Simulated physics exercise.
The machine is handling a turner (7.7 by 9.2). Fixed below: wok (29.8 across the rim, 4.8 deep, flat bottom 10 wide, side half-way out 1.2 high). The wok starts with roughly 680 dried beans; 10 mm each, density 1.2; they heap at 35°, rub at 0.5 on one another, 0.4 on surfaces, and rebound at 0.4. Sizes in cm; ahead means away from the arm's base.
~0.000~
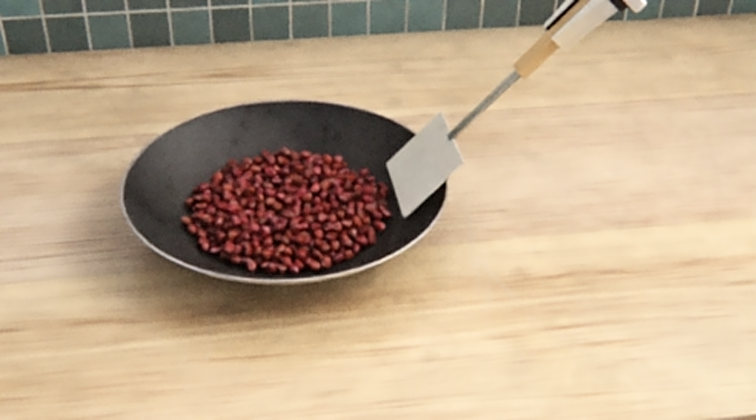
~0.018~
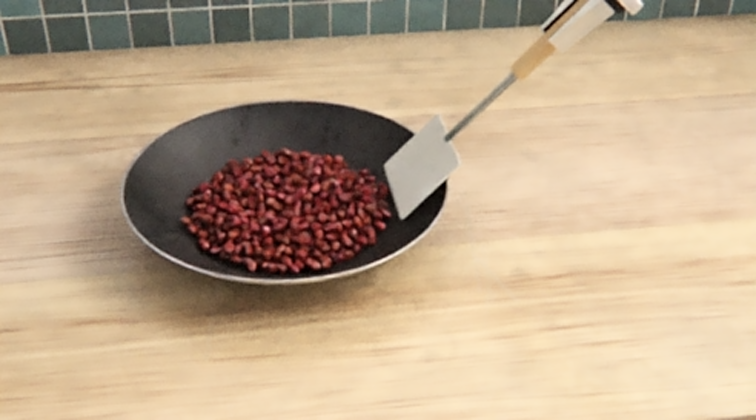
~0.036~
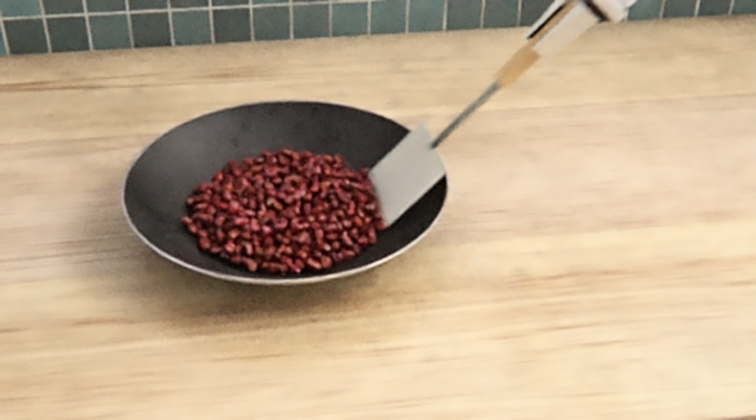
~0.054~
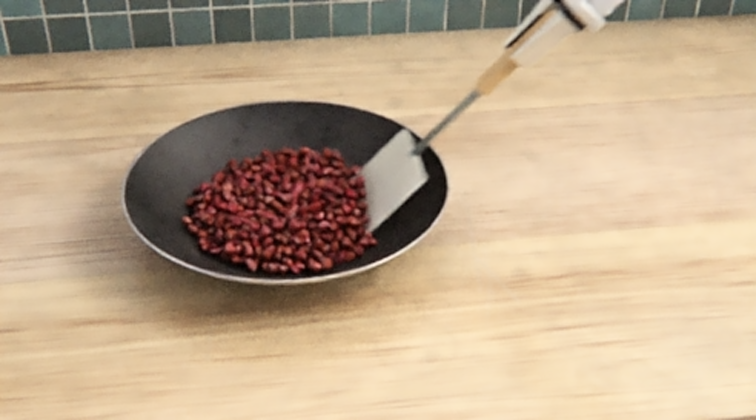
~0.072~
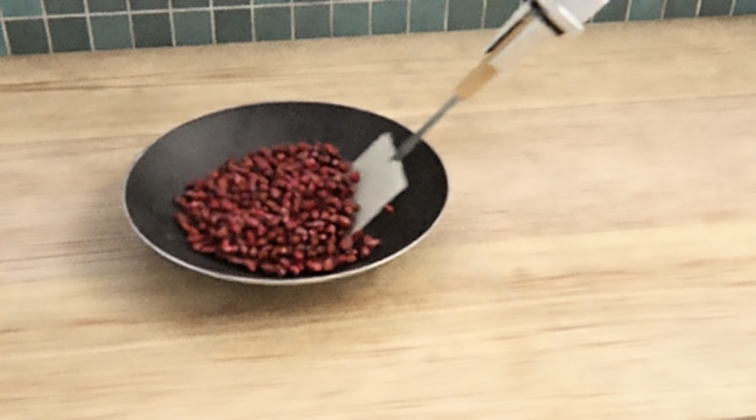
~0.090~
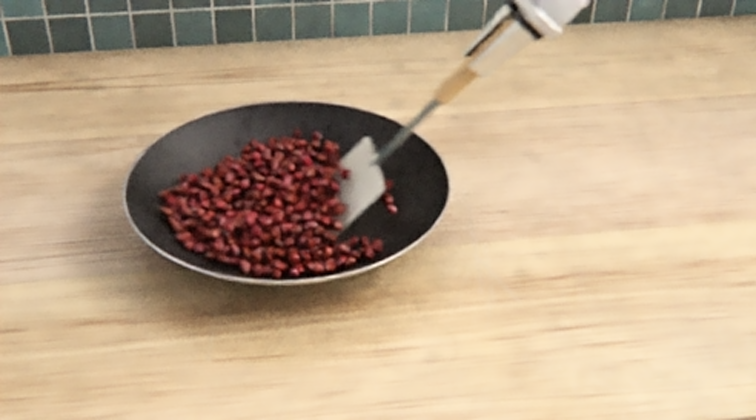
Robot-held turner sliding left into a black wok on a wooden counter, pushing a heap of dark red beans leftward.
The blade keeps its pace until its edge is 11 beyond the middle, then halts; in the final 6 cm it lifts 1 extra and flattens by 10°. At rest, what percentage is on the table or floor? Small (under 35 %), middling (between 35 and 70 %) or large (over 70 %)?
Answer: Middling; between 35 and 70 % of the dried beans finish on the table or floor.
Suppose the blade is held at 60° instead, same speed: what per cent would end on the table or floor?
In that case some 50 per cent.
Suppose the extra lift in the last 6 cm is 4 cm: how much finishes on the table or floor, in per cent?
About 40 per cent.
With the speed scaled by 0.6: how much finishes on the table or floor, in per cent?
Some 35 per cent.
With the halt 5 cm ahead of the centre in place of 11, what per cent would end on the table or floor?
It would be near 5 per cent.
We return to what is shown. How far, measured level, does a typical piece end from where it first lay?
Roughly 15 cm.
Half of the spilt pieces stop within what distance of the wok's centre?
About 30 cm.
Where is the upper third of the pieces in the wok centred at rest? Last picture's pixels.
At about (244, 229).
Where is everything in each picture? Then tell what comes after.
The turner top edge at (452, 136), sloping 47°; upper third of the load around (286, 200), from x 185 to 385, top at y 150; 683 in the wok, in the first picture.
The turner top edge at (450, 137), sloping 47°; upper third of the load around (286, 200), from x 185 to 385, top at y 155, in the second picture.
The turner top edge at (435, 145), sloping 47°; upper third of the load around (288, 200), from x 190 to 385, top at y 155, in the third picture.
The turner top edge at (415, 153), sloping 47°; upper third of the load around (290, 198), from x 190 to 385, top at y 150, in the fourth picture.
The turner top edge at (395, 158), sloping 47°; upper third of the load around (285, 195), from x 180 to 390, top at y 145, in the fifth picture.
The turner top edge at (376, 162), sloping 47°; upper third of the load around (278, 192), from x 165 to 390, top at y 135; 683 in the wok, in the sixth picture.
After 0.13 s, sloping 47°, highest piece 6 above the table; 683 in the wok.
After 0.18 s, sloping 44°, highest piece 7 above the table; 678 in the wok, 5 on the blade or in flight.
After 0.40 s, sloping 37°, highest piece 7 above the table; 341 in the wok, 310 on the table or floor, 32 on the blade or in flight.
After 1.45 s, sloping 37°, highest piece 6 above the table; 342 on the table or floor, 341 in the wok.
In the end, 342 on the table or floor, 341 in the wok. That is 50 % on the table or floor.
